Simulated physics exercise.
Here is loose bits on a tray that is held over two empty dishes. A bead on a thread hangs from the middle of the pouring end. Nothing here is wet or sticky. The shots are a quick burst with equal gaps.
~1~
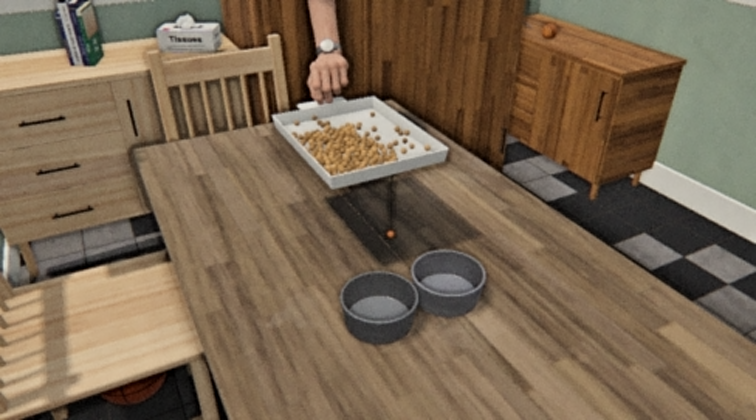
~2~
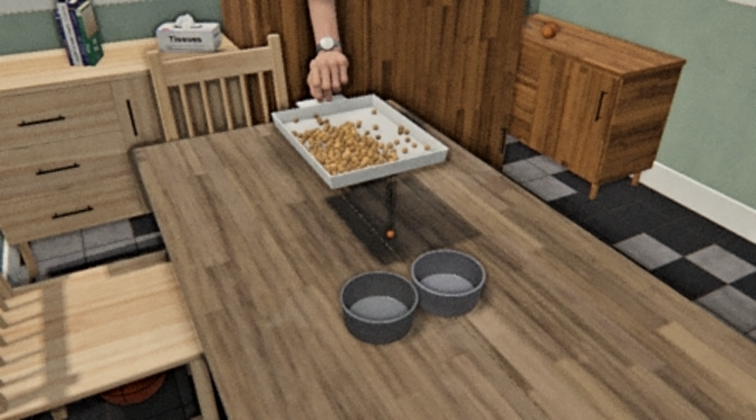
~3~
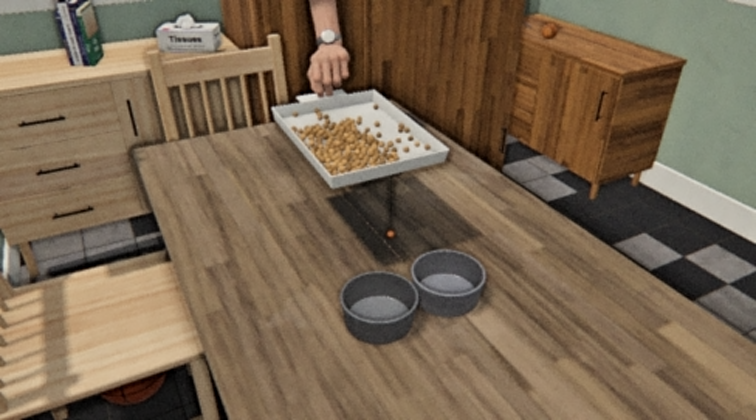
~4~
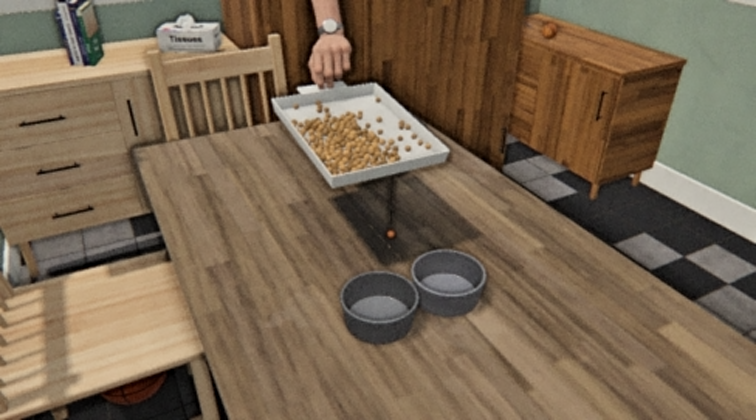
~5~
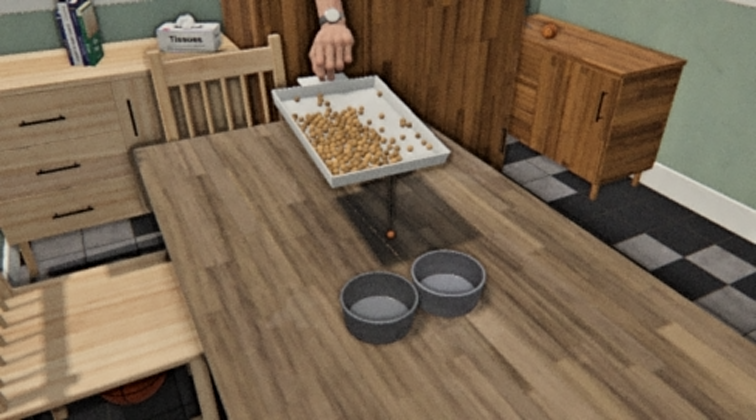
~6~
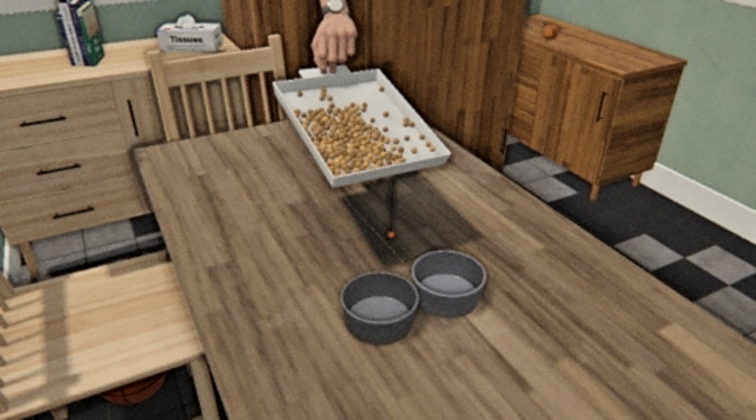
The clip shows a hand holding a white tray of small round wooden beads above two empty grey dishes on a wooden table, then raising the handle end slightly so the tray tilts and the beads shift a little.
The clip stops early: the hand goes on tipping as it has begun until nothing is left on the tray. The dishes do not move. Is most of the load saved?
Caught overall: Under half.
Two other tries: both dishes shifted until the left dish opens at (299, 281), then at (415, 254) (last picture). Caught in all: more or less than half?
In turn: The smaller part; more than half.
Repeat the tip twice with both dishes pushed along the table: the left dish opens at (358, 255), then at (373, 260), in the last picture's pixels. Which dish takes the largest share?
One: Right. Two: The right one.
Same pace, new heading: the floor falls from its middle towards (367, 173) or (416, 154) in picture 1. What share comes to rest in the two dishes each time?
About 20 and 0 per cent.
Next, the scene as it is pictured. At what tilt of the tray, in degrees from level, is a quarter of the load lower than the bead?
At some 85 degrees.
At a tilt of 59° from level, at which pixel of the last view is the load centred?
Close to (381, 139).
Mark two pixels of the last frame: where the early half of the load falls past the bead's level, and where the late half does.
At about (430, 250), then at (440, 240).
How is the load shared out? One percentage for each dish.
Left dish near 10 in a hundred; right dish near 20.
Soon after the last picture, tray tipped steeply; all on the tray.
A little later, tray tipped right over; a small part on the tray; a small part in the left dish; about a quarter in the right dish; about a third outside both; about a quarter in the air.
Later still, tray tipped past a quarter turn; a small part in the left dish; about a quarter in the right dish; about two thirds outside both.
By the end, tray tipped past a quarter turn; a small part in the left dish; about a quarter in the right dish; about two thirds outside both.
